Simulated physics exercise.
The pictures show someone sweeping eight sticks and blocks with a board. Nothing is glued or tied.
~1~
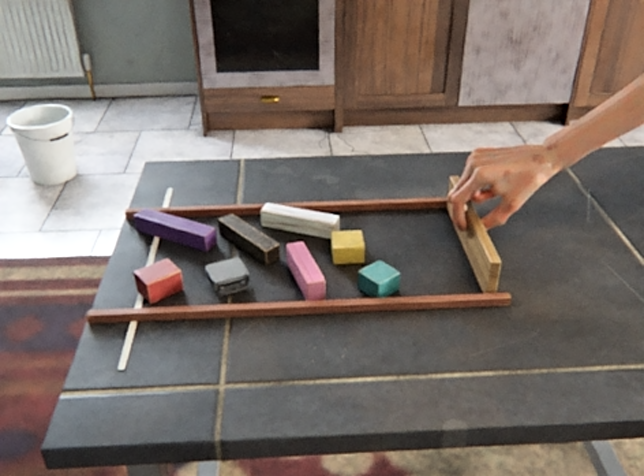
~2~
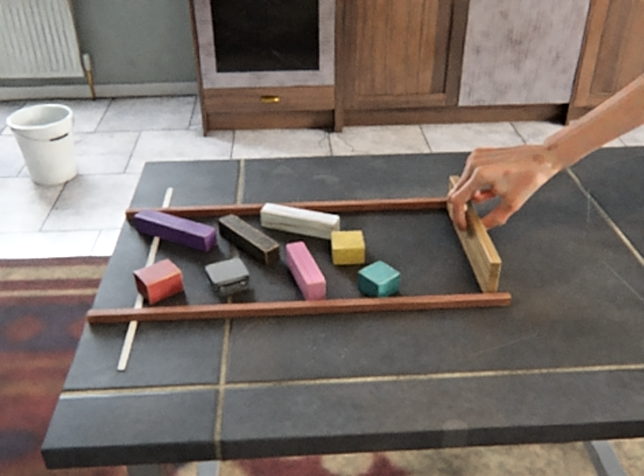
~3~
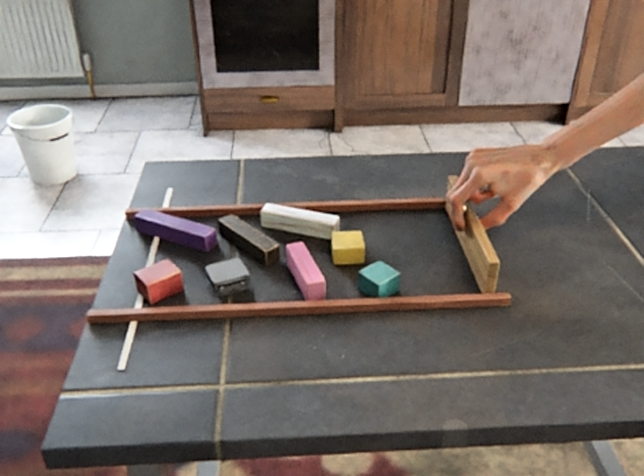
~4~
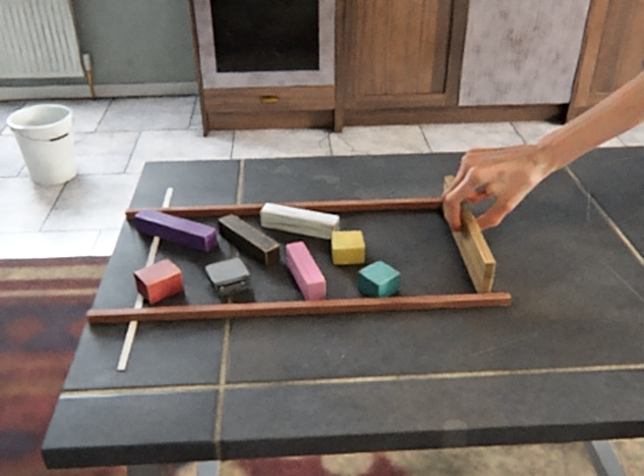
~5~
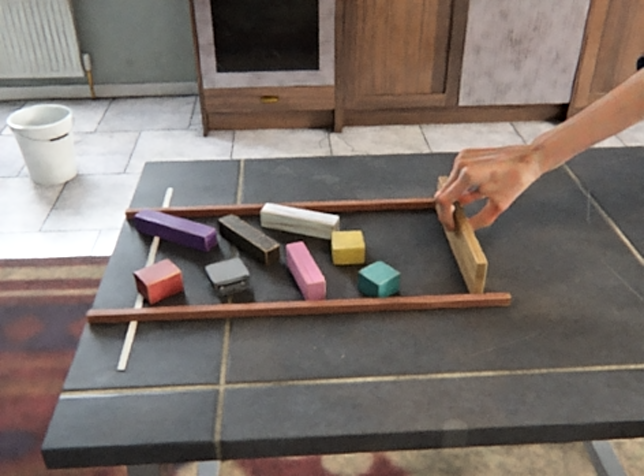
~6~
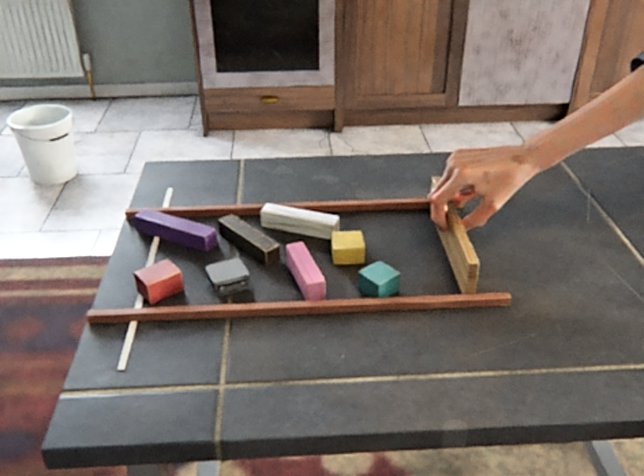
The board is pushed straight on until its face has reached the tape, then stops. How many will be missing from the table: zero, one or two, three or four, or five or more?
In the end the number that fall off is three or four.
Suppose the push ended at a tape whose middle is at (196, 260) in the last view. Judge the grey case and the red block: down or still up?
The grey case holds on, the red block is lost.
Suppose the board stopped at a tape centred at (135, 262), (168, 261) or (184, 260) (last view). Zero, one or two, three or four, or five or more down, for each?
In that order: 5 or more; either three or four; just one or two.
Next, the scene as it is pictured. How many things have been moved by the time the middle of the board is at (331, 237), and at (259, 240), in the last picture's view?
The counts are 4 and 8.
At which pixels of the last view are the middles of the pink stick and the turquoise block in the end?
The pink stick stops around (99, 284); the turquoise block around (126, 285).
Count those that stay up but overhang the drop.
That would be 2.
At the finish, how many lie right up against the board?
The number is 3.
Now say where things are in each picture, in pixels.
In the first frame, red block (159, 281); purple bar (175, 229); grey case (228, 278); board (471, 232); tape (150, 261).
In the second frame, purple bar (175, 230); board (471, 232).
In the third frame, grey case (228, 278); yellow block (348, 247).
In the fourth frame, red block (159, 281); black bar (249, 239).
In the fifth frame, purple bar (175, 230); turquoise block (379, 281).
In the sixth frame, red block (159, 281); purple bar (175, 230); grey case (228, 278); board (451, 232); tape (150, 261).
Soon after, none off yet; red block at rest near (159, 281); purple bar at rest near (175, 230); grey case at rest near (228, 278).
At rest, the number that fall off is three or four; fallen, black bar, grey case, purple bar and red block.
